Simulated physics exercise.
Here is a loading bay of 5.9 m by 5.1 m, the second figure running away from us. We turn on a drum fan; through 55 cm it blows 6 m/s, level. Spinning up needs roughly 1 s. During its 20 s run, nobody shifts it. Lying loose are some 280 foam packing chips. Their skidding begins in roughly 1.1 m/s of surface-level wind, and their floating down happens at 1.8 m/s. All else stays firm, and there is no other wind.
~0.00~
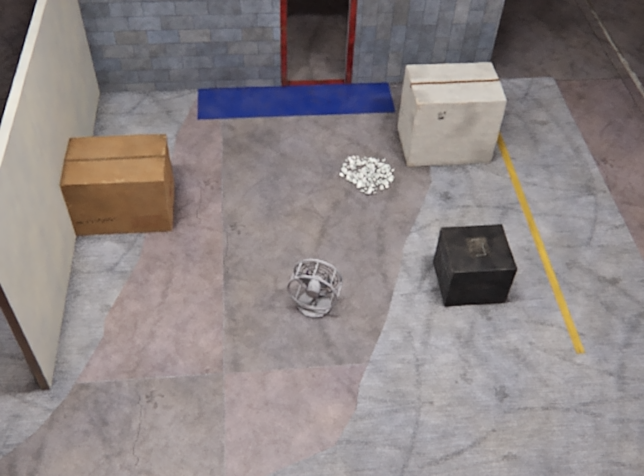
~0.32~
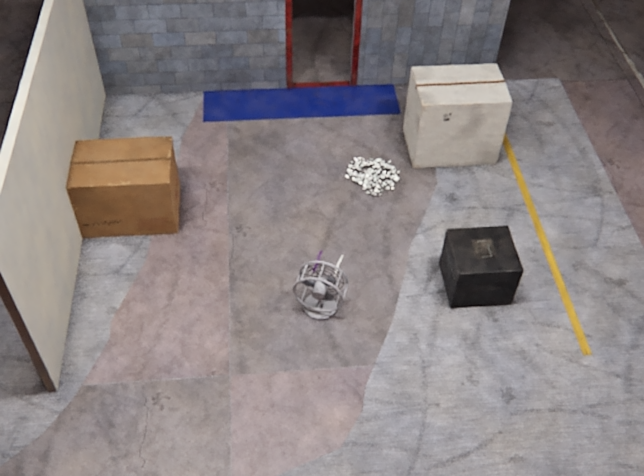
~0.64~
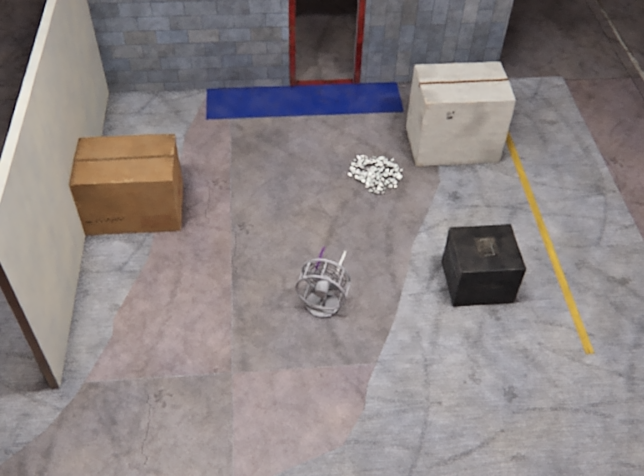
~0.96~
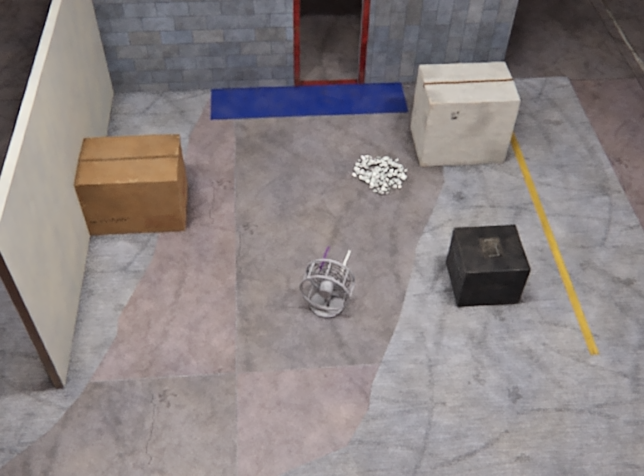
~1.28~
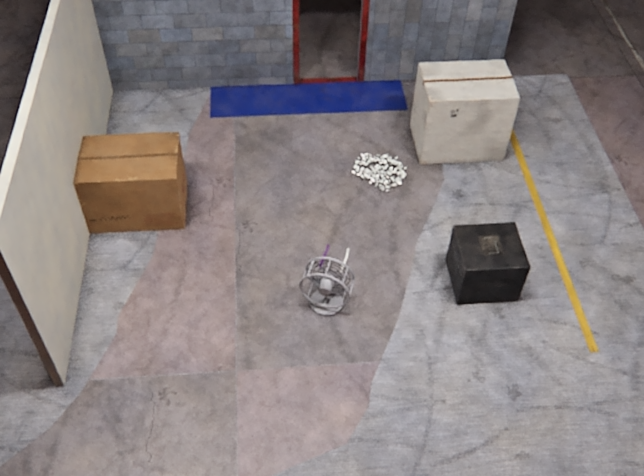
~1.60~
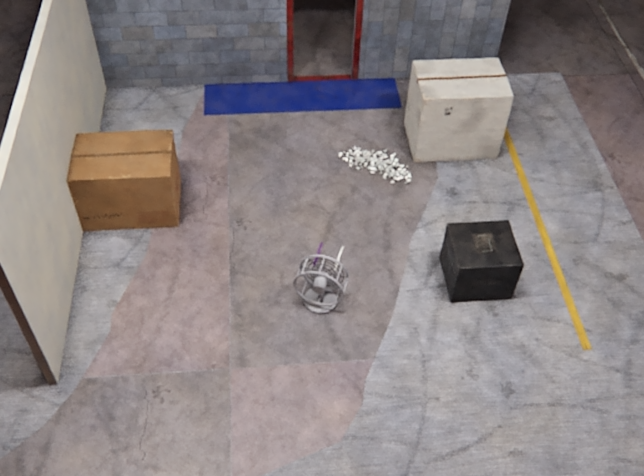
The loose pile of white foam chips lay still beyond the round metal fan, between a brown box and a pale carton, then many shifted and the pile spread out toward the left.
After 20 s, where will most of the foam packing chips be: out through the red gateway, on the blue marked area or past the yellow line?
Most of them end up at the yellow one.
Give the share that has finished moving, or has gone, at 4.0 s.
About 40 per cent.
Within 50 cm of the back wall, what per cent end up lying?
I'd put it at about 0 percent.
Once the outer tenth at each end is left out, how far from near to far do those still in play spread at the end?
2.0 m or thereabouts.
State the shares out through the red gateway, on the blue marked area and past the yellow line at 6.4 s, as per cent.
I'd put it at roughly 25 percent on red, 0 percent on blue and 50 percent on yellow.
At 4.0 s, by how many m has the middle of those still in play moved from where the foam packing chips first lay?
Centre shift: Near 2.0 m.
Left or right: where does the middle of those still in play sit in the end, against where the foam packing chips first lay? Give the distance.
Rightward, some 1.4 m.
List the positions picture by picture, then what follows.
In the first picture, the middle of the foam packing chips is near (366, 175), none has stirred yet and the mouth of the drum fan is at (315, 285).
In the second picture, the middle of the foam packing chips is near (371, 176), none has stirred yet, the red gateway is centred on (322, 87), the blue marked area is centred on (301, 103) and the yellow line is centred on (530, 195).
In the third picture, the middle of the foam packing chips is near (374, 174), none has stirred yet, the top of a large carton is at (464, 82) and the top of a packing case is at (487, 247).
In the fourth picture, the middle of the foam packing chips is near (379, 175) and none has stirred yet.
In the fifth picture, the middle of the foam packing chips is near (383, 171) and none has stirred yet.
In the sixth picture, the middle of the foam packing chips is near (379, 162), the farthest in sight from the drum fan is at (384, 152) and about 65 % have left their places.
After 4.0 s, 23 % are out through the red gateway, 2 % on the blue marked area and 40 % past the yellow line; the middle of those still in play is near (441, 95); 45 % have settled or left.
After 6.4 s, 24 % are out through the red gateway, 0 % on the blue marked area and 53 % past the yellow line; the middle of those still in play is near (446, 97); 74 % have settled or left.
After 11.0 s, 24 % are out through the red gateway, 0 % on the blue marked area and 58 % past the yellow line; the middle of those still in play is near (450, 96); 84 % have settled or left.
After 20.0 s, at the end, 24 % are out through the red gateway, 0 % on the blue marked area and 62 % past the yellow line; the middle of those still in play is near (471, 162).
